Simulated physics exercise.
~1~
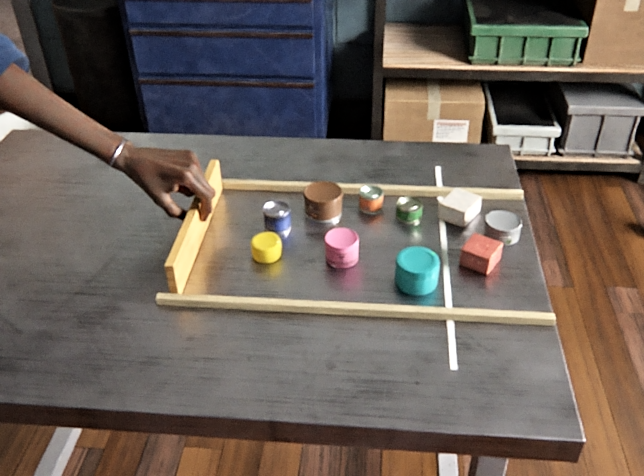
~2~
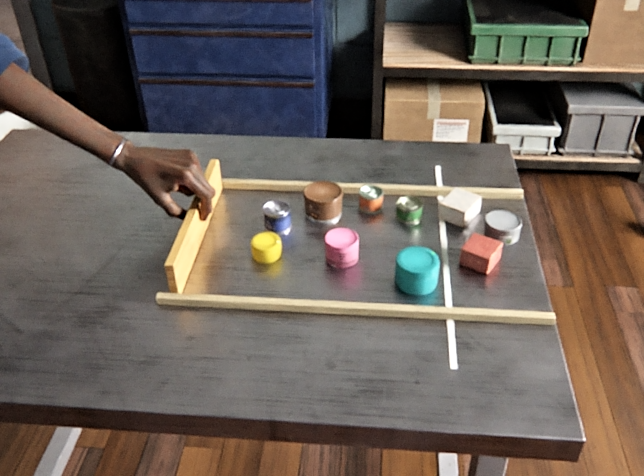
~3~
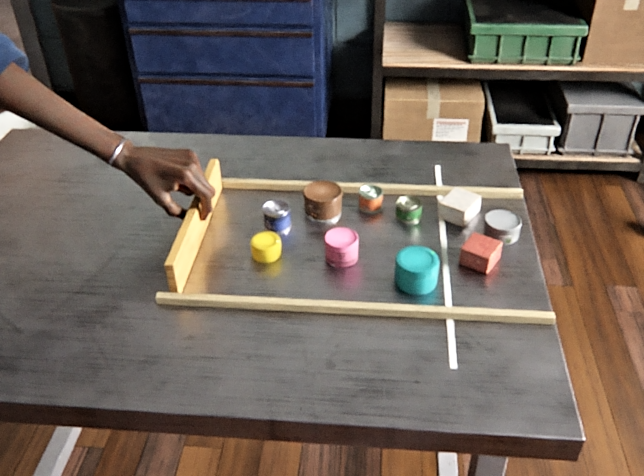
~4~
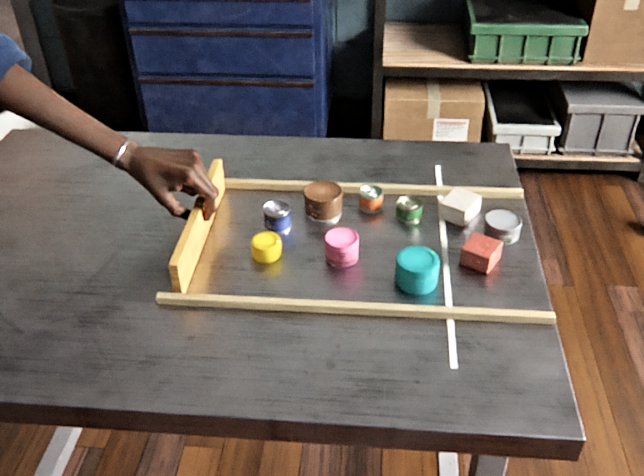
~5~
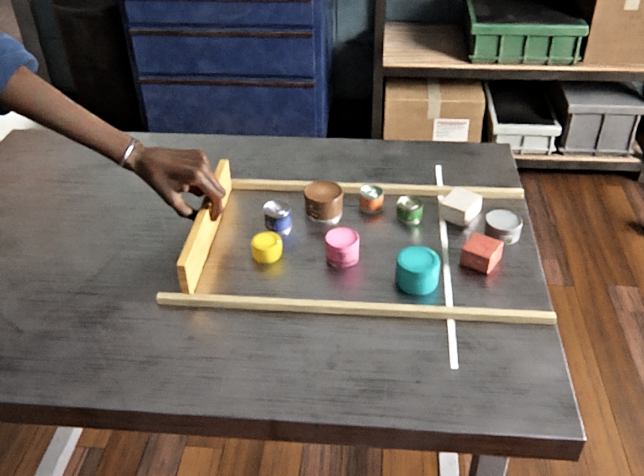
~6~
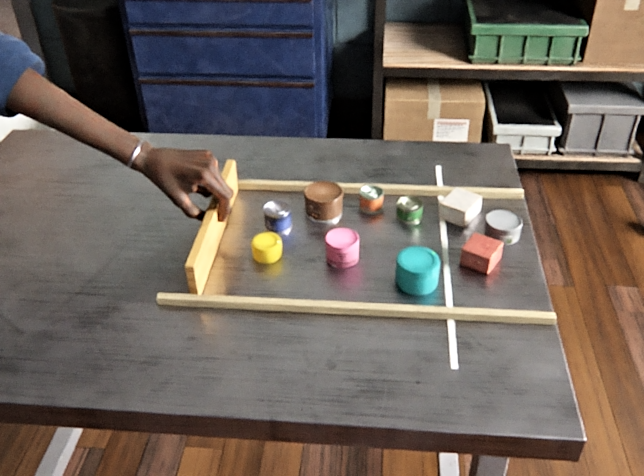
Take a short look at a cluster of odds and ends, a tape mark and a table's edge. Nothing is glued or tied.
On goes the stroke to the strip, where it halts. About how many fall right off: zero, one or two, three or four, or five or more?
Not one tumbles.
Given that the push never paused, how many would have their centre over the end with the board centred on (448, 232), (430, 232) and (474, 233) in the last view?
By position: 0 / 0 / 2.
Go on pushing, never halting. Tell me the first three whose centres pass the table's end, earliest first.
They are the grey tub, then the red block, then the white block.
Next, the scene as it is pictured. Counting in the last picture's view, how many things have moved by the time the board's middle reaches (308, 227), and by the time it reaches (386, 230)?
At the first spot the count is 4, and at the second it is 7.
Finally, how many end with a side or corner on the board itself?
The count in contact is 4.
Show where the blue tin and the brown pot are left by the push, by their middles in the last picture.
(458, 229) and (463, 209).
Soon after, none off yet; grey tub at rest near (503, 227); red block at rest near (481, 253); white block at rest near (460, 207).
After that, none off yet; grey tub at rest near (504, 228); red block moving near (487, 254); white block displaced a little near (479, 208).
In the end, the number that fall off is zero.
